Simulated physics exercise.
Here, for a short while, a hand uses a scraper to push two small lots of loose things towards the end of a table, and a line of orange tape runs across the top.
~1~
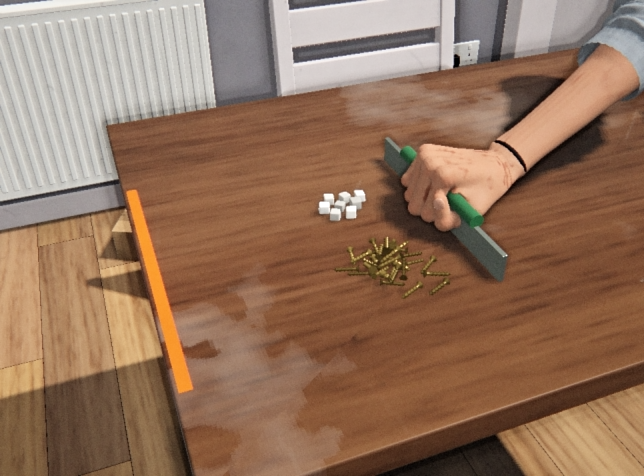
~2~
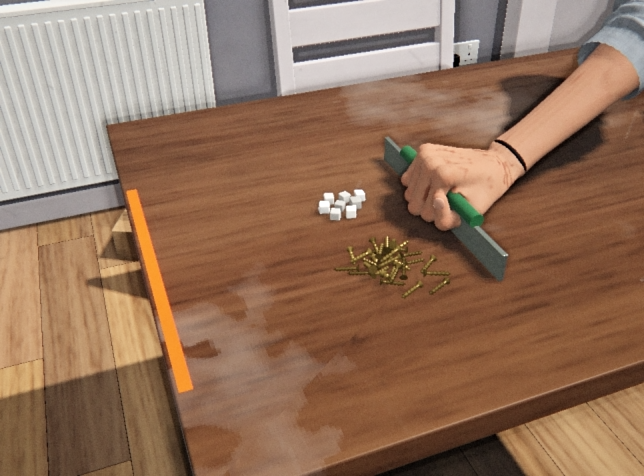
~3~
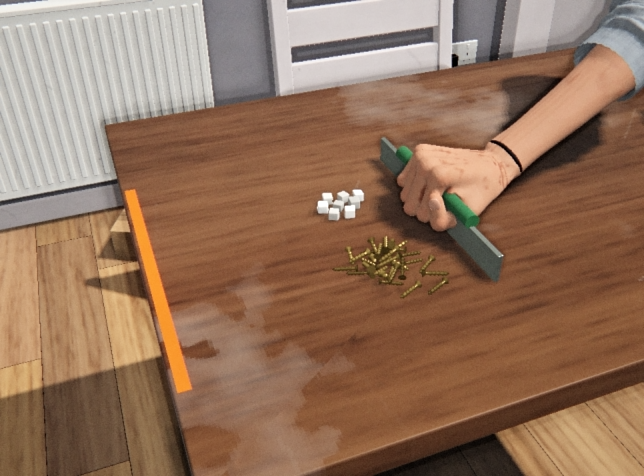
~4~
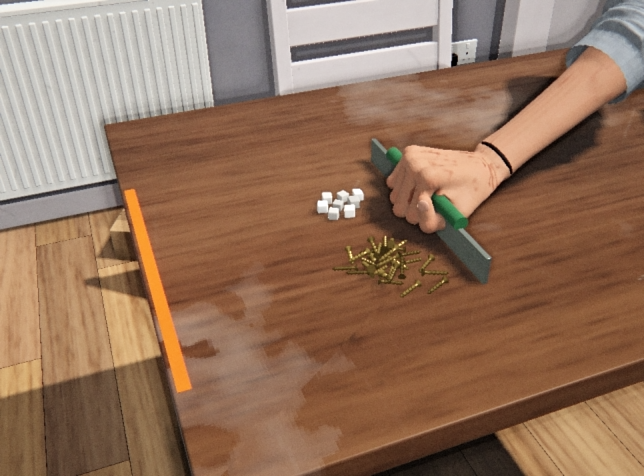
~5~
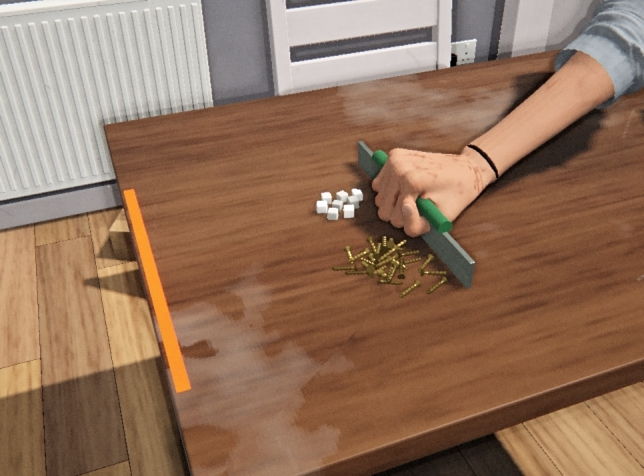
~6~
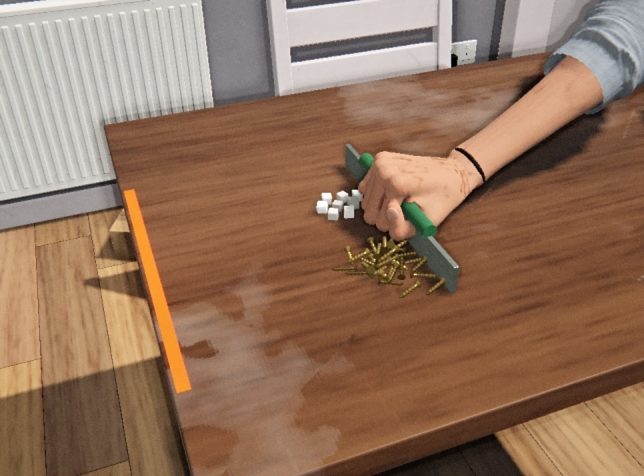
Hand resting with a green-handled scraper, then sliding it left across a wooden table into brass screws beside small white cubes.
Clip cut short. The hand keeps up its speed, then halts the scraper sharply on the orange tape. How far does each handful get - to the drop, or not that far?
The near handful gets to the drop. The far handful gets to the drop.
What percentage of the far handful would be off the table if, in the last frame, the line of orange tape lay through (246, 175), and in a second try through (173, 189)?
With the first stop around 0 % ends off the table, and with the second around 0 %.
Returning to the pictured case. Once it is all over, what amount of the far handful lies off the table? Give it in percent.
That comes to around 100 in a hundred.
Then, 0.84 s past the last view, scraper still moving, near (272, 224); near handful all on the table, its front near (255, 299); far handful all on the table, its front near (248, 234).
Then, 1.71 s past the last view, scraper stopped at the orange tape; near handful most over the edge; far handful all over the edge.
Then, 1.99 s past the last view, scraper stopped at the orange tape; near handful nearly all over the edge; far handful all over the edge.
Finally, scraper stopped at the orange tape; near handful nearly all over the edge; far handful all over the edge.
